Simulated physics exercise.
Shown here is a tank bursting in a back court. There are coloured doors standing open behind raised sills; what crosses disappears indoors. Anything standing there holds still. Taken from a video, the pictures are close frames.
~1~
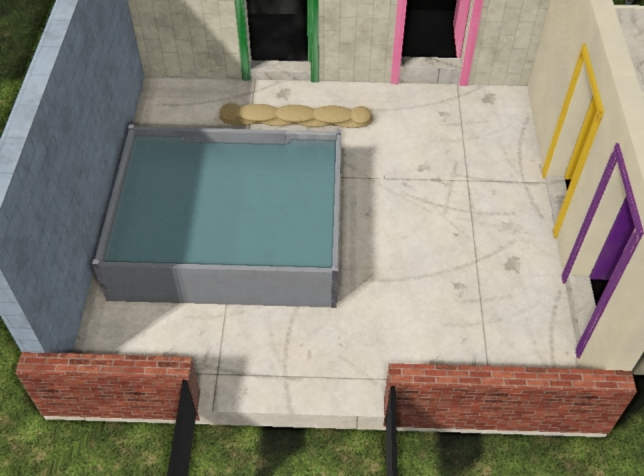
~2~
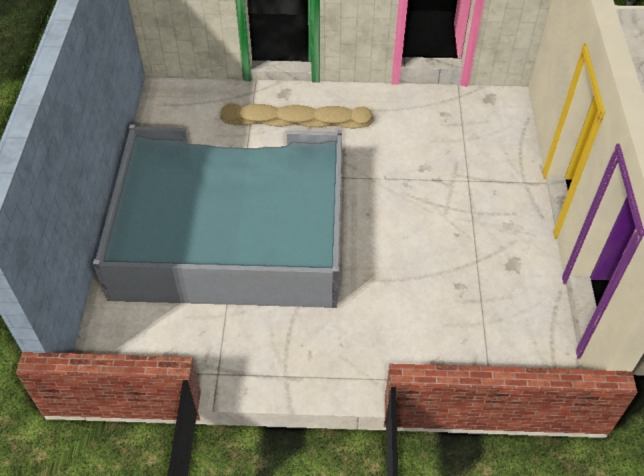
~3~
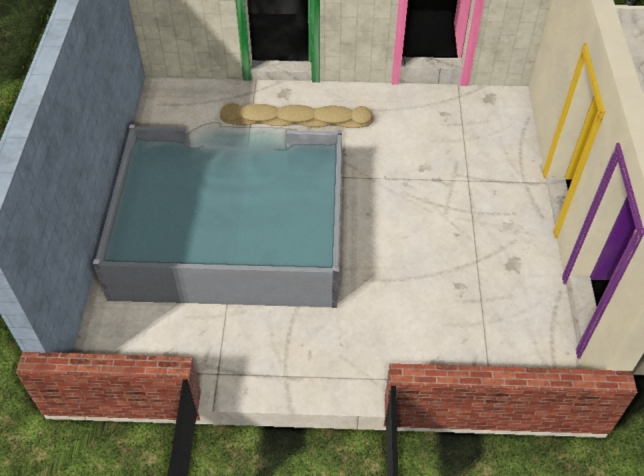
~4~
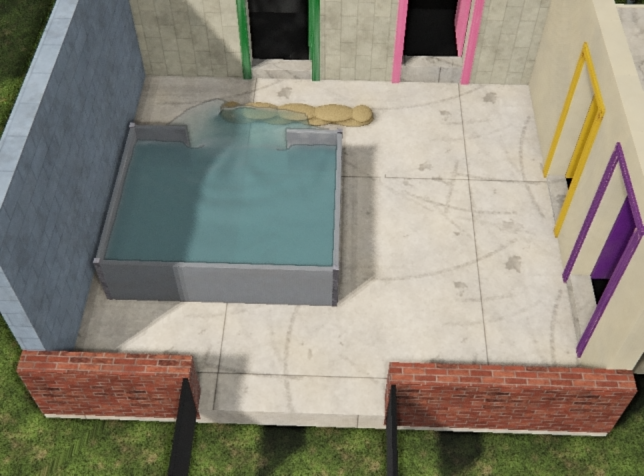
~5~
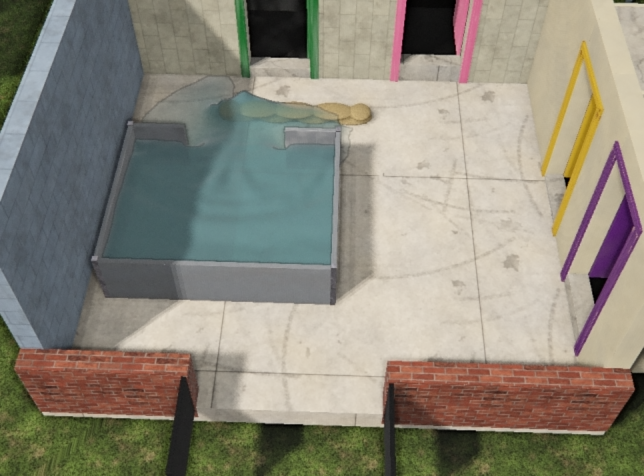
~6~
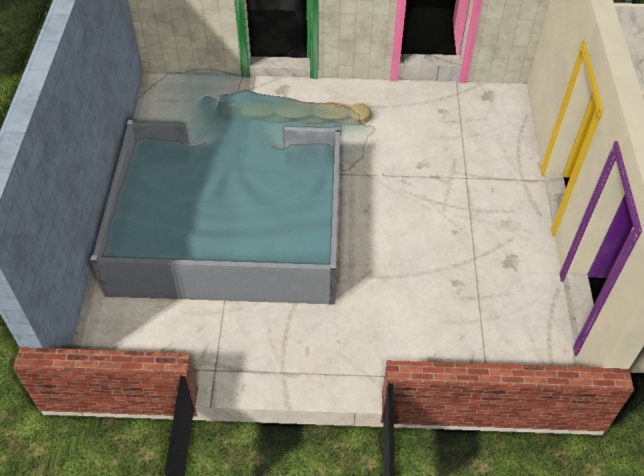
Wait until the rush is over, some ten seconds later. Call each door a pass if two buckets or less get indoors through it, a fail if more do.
Purple door: Pass, green door: Fail, pink door: Pass, yellow door: Fail.
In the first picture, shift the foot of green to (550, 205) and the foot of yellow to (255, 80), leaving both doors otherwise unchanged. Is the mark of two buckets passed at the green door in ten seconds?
Result - green: Remains below the limit.
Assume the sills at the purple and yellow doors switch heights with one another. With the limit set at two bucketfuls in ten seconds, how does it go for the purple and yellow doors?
Purple door: Above the mark; yellow door: Below the mark.
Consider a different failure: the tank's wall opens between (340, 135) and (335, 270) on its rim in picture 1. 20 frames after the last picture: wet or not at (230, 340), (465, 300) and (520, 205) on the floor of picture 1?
Result, in sequence: Spared by the spill, sodden, sodden.
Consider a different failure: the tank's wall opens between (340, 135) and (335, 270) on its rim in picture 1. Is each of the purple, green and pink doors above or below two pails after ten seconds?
Purple exceeds the limit, green falls short, pink falls short.
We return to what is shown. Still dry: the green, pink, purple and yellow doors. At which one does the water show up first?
I choose the green door.
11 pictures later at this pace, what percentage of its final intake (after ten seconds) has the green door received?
My guess is about 55 %.
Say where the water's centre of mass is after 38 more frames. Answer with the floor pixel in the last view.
The centre of mass sits at about (307, 195).
A moment on, water covers 30 % of the floor; the purple door not reached, the green door under two buckets in, the pink door not reached, the yellow door not reached.
Next, water covers 50 % of the floor; the purple door not reached, the green door over two buckets in, the pink door wet at the sill, nothing in, the yellow door wet at the sill, nothing in.
Then, water covers 65 % of the floor; the purple door wet at the sill, nothing in, the green door over two buckets in, the pink door wet at the sill, nothing in, the yellow door under two buckets in.
Later, water covers 85 % of the floor; the purple door wet at the sill, nothing in, the green door over two buckets in, the pink door wet at the sill, nothing in, the yellow door far over two buckets in.
In the end, water covers 95 % of the floor; the purple door wet at the sill, nothing in, the green door over two buckets in, the pink door wet at the sill, nothing in, the yellow door far over two buckets in.
